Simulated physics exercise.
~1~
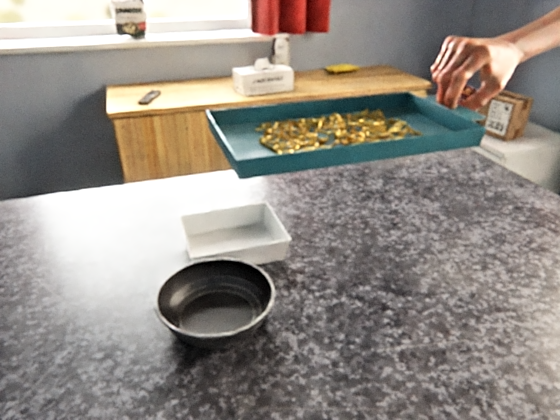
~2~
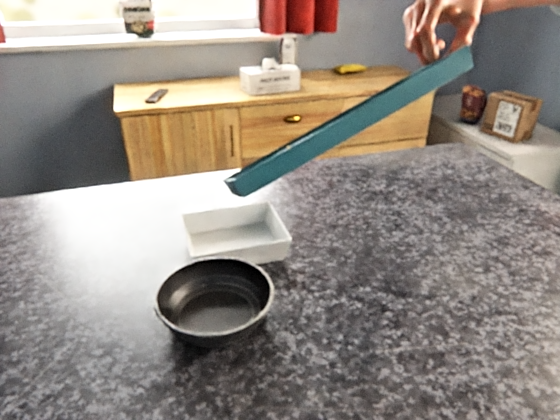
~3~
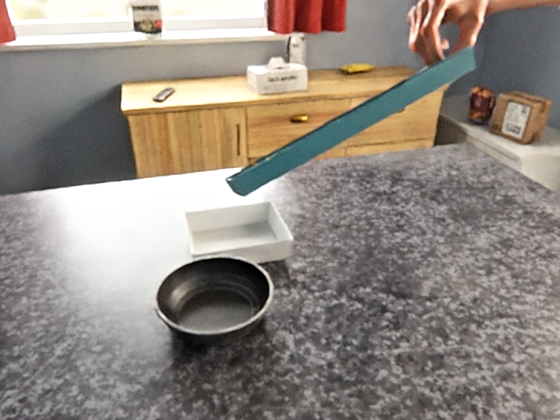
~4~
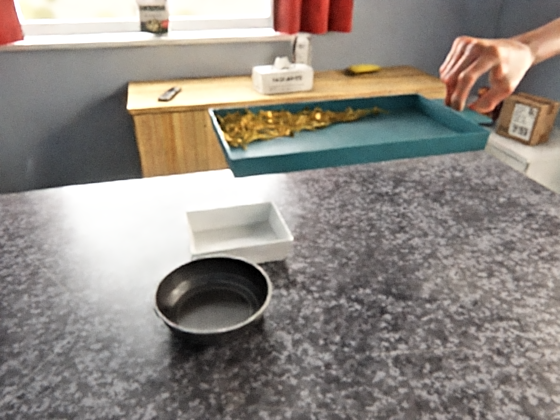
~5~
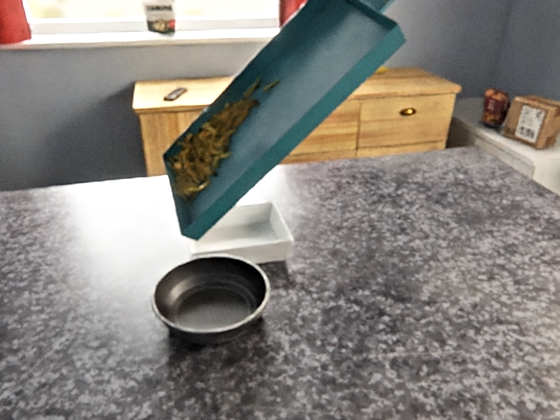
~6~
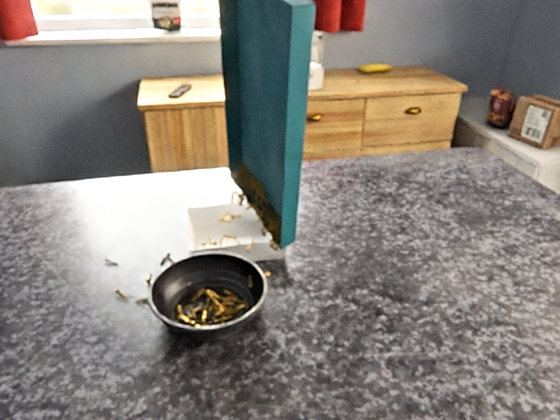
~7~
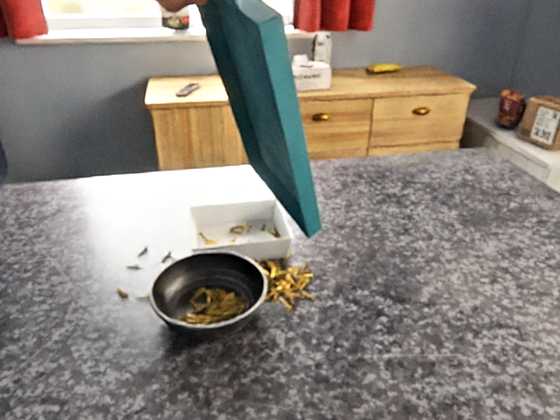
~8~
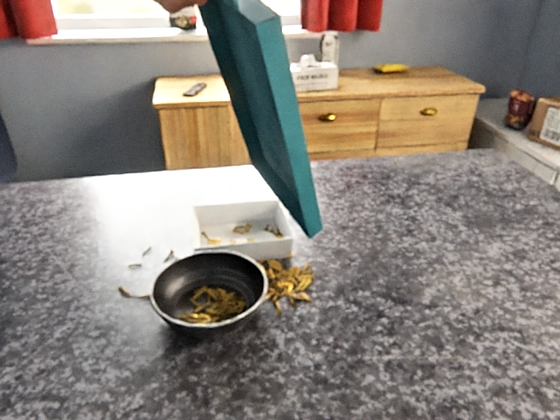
A teal tray heaped with small brass-coloured screws is held by a hand above a dark speckled tabletop, seen from slightly above, with a black bowl and a white tin below it and a wooden cabinet behind. The hand tips the tray down to the left, pauses, then brings it back towards level with the screws still inside. It tilts again, much more steeply, and the screws slide to the low end and spill out. They drop into the bowl, the tin and onto the table. The tray stays tipped up and empty, with screws in both containers, a pile to the right of the bowl and a few strays to the left.
